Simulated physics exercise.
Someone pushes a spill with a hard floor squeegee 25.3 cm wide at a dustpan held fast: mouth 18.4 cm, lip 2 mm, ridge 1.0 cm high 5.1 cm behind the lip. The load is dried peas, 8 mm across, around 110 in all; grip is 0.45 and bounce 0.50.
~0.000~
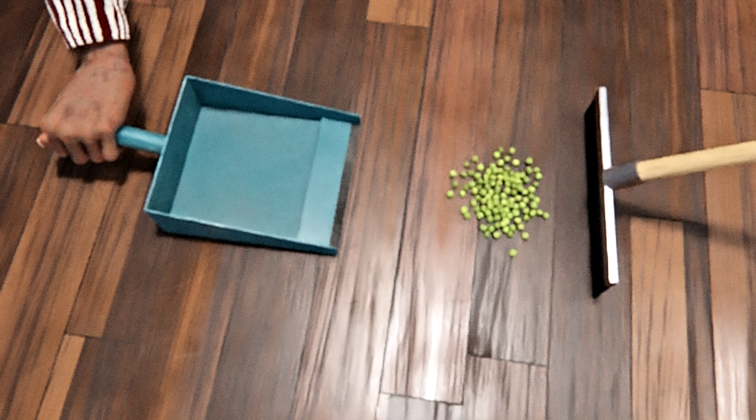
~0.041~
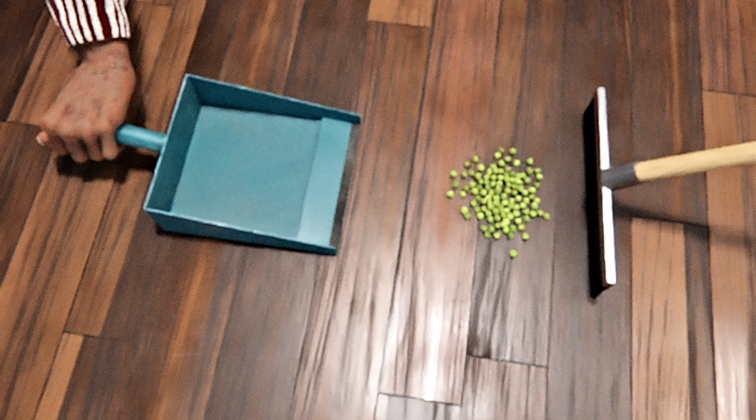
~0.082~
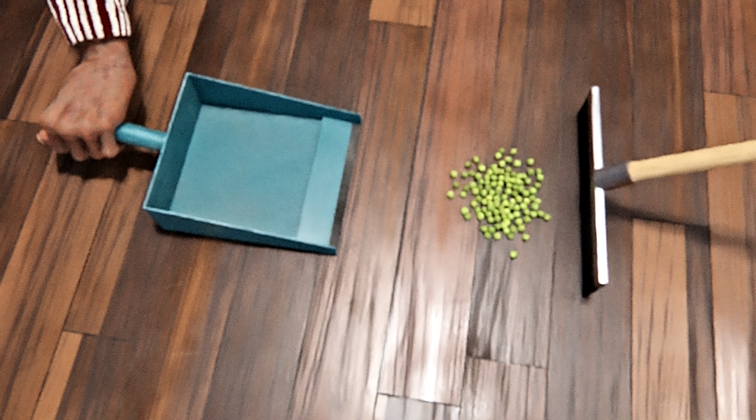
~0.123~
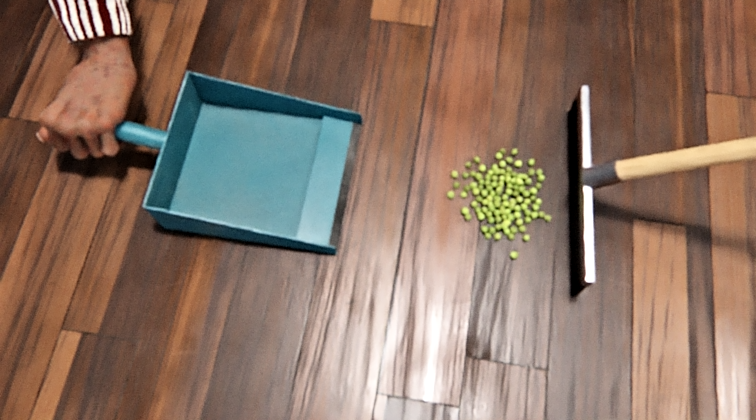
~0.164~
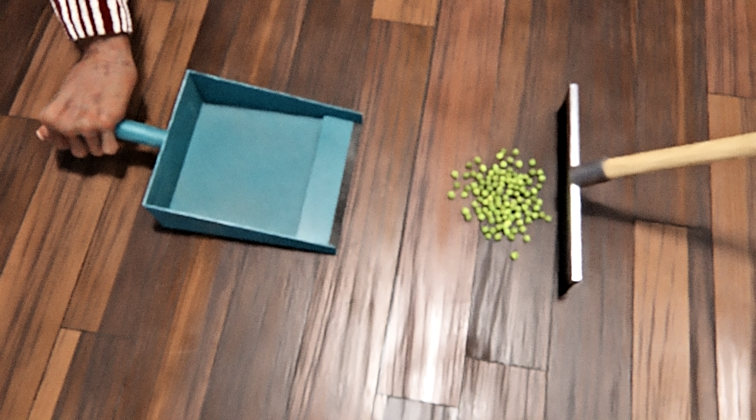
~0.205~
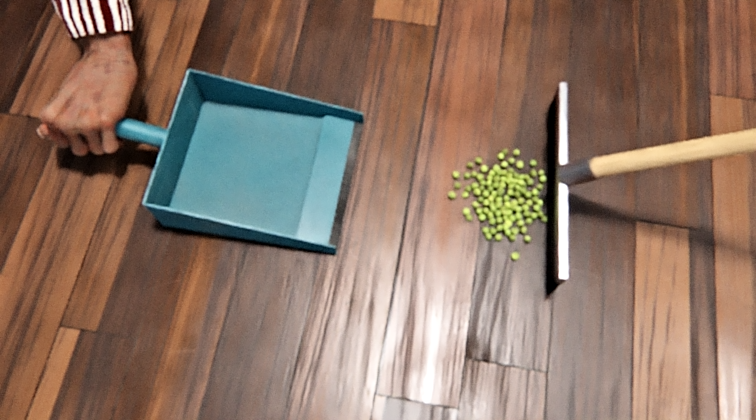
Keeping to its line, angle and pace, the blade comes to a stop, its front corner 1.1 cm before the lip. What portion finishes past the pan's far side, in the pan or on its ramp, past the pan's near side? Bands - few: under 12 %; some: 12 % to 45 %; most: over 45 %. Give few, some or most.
Far side: Few, pan: Some, near side: Few.
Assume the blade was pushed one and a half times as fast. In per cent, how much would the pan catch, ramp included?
It would be near 35 per cent.
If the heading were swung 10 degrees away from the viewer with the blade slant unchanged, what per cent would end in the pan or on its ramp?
Roughly 20 per cent.
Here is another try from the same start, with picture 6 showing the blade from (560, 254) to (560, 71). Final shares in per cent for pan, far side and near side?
That ends as pan 5, far 30, and near 0.
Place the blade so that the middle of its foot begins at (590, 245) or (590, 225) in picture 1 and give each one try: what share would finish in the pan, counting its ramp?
I'd put it near 45 per cent for the first and near 40 per cent for the second.
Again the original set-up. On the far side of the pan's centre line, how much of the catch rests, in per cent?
I'd say near 70 per cent.
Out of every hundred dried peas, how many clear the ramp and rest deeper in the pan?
Near 0 per cent, I'd say.
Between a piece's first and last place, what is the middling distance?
20 cm or thereabouts.
After 0.51 s, middle of the blade 14 cm from the lip; 0 % over the lip, far side 5 %, near side 0 %.
After 0.71 s, middle of the blade 6 cm from the lip; 0 % over the lip, far side 5 %, near side 0 %.
Then, at 1.03 s, middle of the blade 2 cm from the lip; 40 % over the lip, far side 5 %, near side 5 %.
By 1.5 s all is still; far side 5 %, pan 40 %, near side 5 %, in front of the lip or behind the blade 50 %.
